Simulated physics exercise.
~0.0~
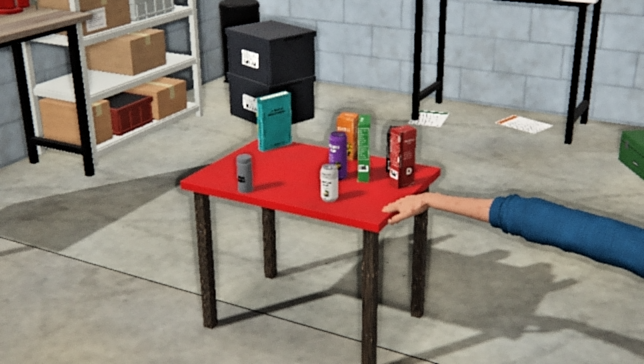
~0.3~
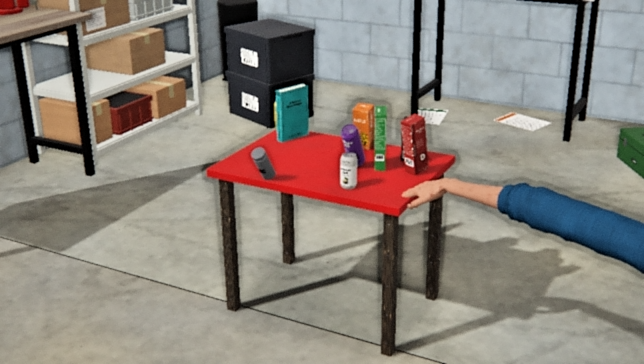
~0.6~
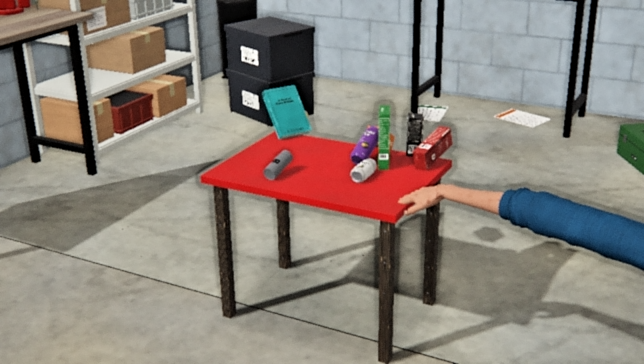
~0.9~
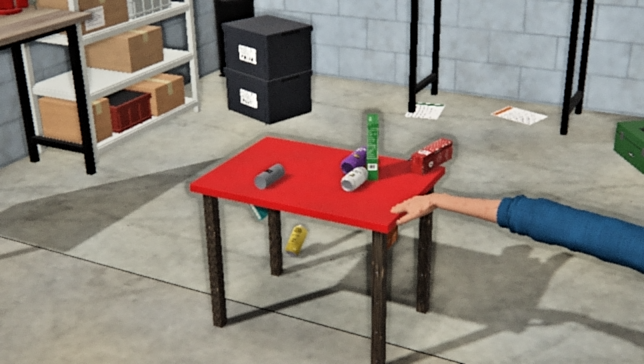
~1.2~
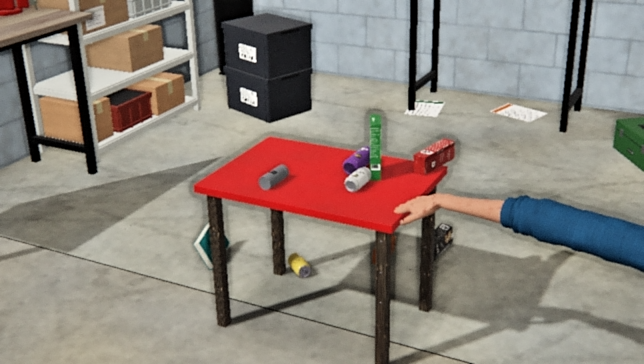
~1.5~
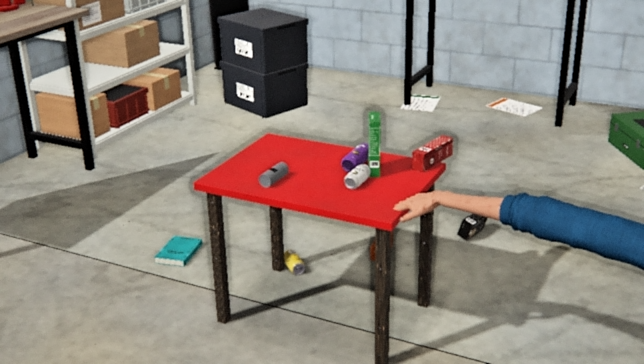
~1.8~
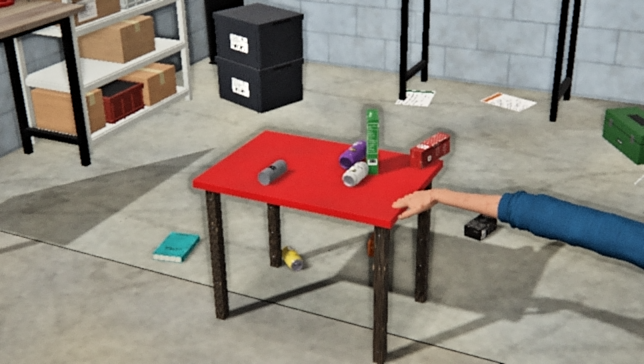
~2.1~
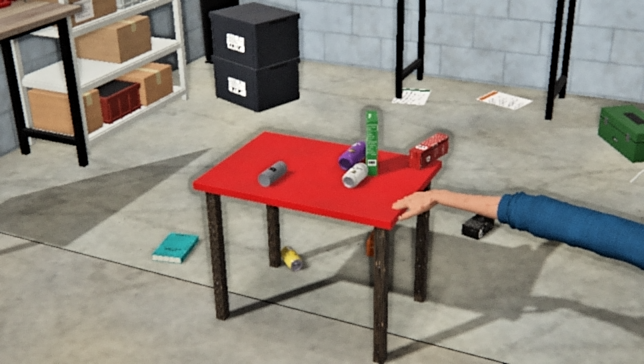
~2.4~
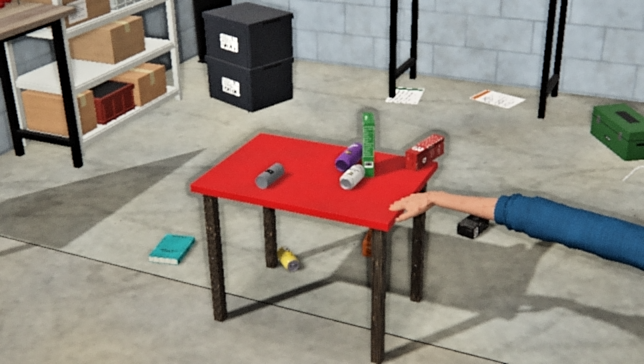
A red table is jerked by a hand, toppling items and sending four to the floor.
